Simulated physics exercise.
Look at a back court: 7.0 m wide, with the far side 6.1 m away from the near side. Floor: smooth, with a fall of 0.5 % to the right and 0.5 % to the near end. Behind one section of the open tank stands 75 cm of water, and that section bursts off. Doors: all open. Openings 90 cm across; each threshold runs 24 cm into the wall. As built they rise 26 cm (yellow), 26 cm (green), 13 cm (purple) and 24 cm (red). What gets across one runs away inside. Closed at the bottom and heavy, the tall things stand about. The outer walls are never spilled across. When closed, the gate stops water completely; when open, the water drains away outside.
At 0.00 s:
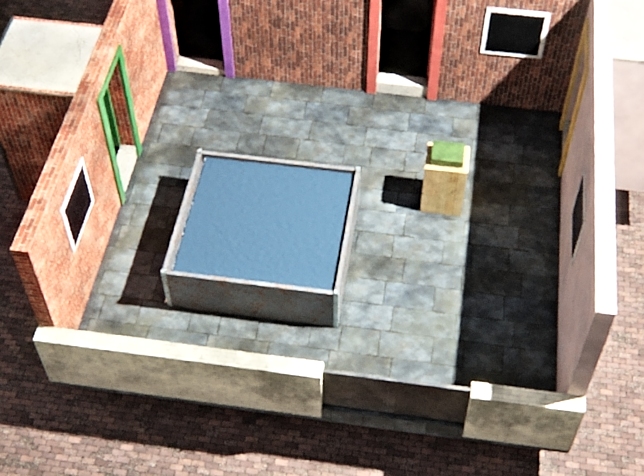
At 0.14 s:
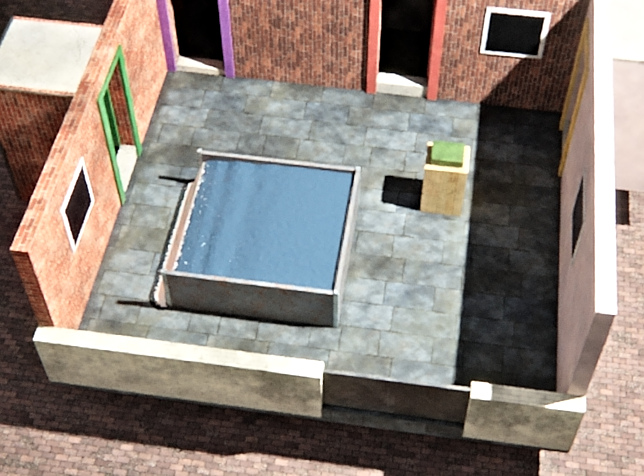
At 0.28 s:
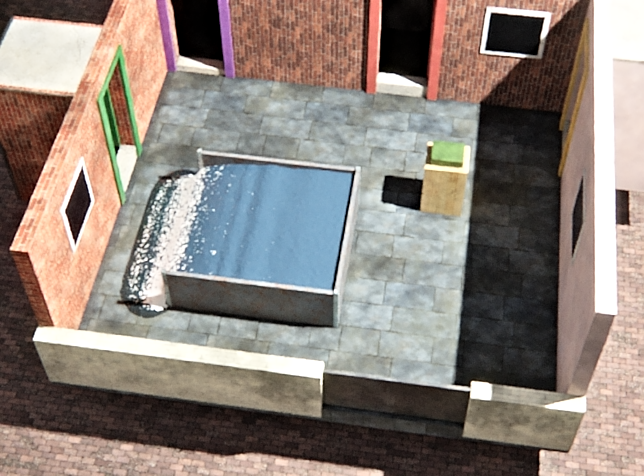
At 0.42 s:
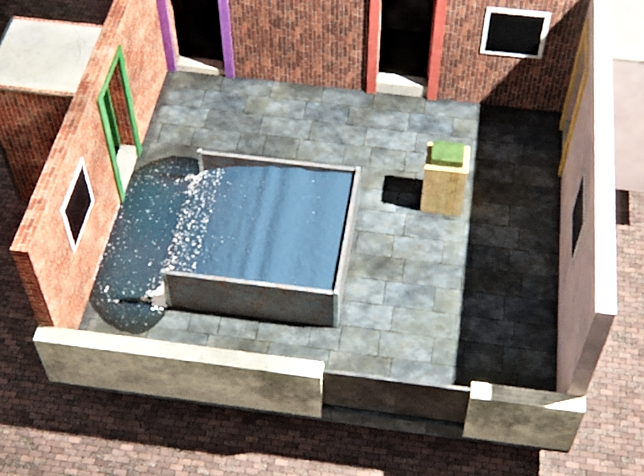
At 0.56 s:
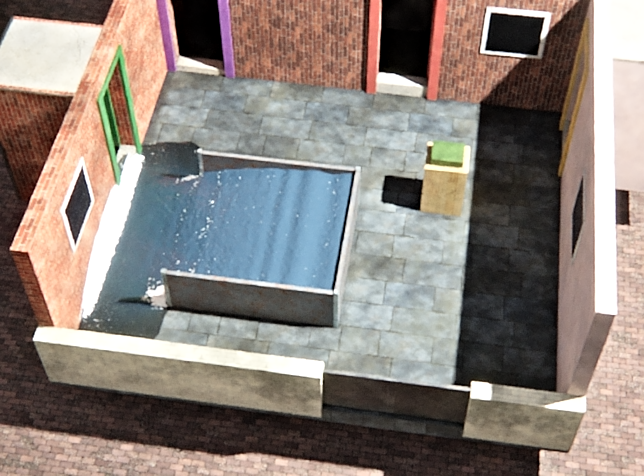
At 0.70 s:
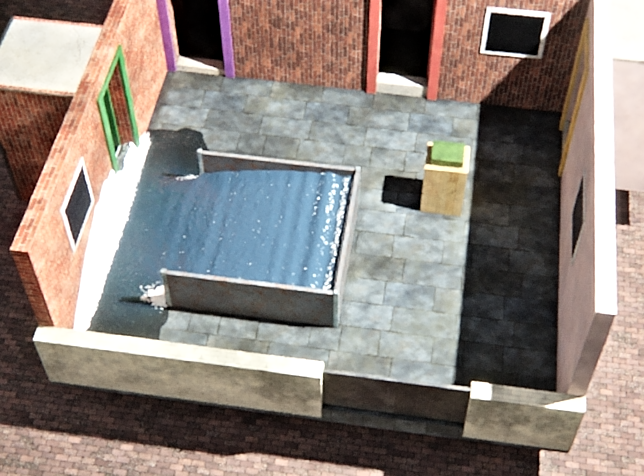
Open tank of water in a walled brick courtyard losing its left side, water pouring out and spreading along the left wall.
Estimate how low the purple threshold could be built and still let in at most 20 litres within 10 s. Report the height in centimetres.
I would say 33 cm or so.
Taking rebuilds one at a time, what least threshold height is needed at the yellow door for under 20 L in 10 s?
Yellow - roughly 13.0 cm.
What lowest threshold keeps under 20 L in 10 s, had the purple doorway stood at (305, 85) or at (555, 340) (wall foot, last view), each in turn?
9.5 and 17 cm.
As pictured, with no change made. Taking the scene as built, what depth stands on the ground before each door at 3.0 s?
Centimetres: Yellow = 0, green = 28, purple = 35, red = 2.
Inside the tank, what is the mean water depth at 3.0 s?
23 cm, roughly.
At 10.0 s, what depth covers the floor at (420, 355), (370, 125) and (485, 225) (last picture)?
Ordered as asked: 5, 14, 12 cm.
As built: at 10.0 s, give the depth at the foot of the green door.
It comes to about 8.5 centimetres deep.
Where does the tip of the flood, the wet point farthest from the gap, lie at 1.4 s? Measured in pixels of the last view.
Somewhere near the pixel (166, 75).
After 1.4 s water covers 20 % of the floor, deepest (62 cm) near (68, 359); it has not reached the purple door.
After 3.0 s water covers 45 % of the floor, deepest (42 cm) near (68, 359); 35 cm at the purple door, 164 litres in over its 13 cm threshold.
After 10.0 s water covers 95 % of the floor, deepest (16 cm) near (539, 230); 10 cm at the purple door, 318 litres in over its 13 cm threshold.
At the purple door as built, the water arrived by 1.5 s and peaked near 36 cm at 2.6 s.
With a threshold of 26.5 cm, 68 litres would have come in within the 10 s; with 36 cm, 7 litres. So under 20 litres takes about 33 cm.
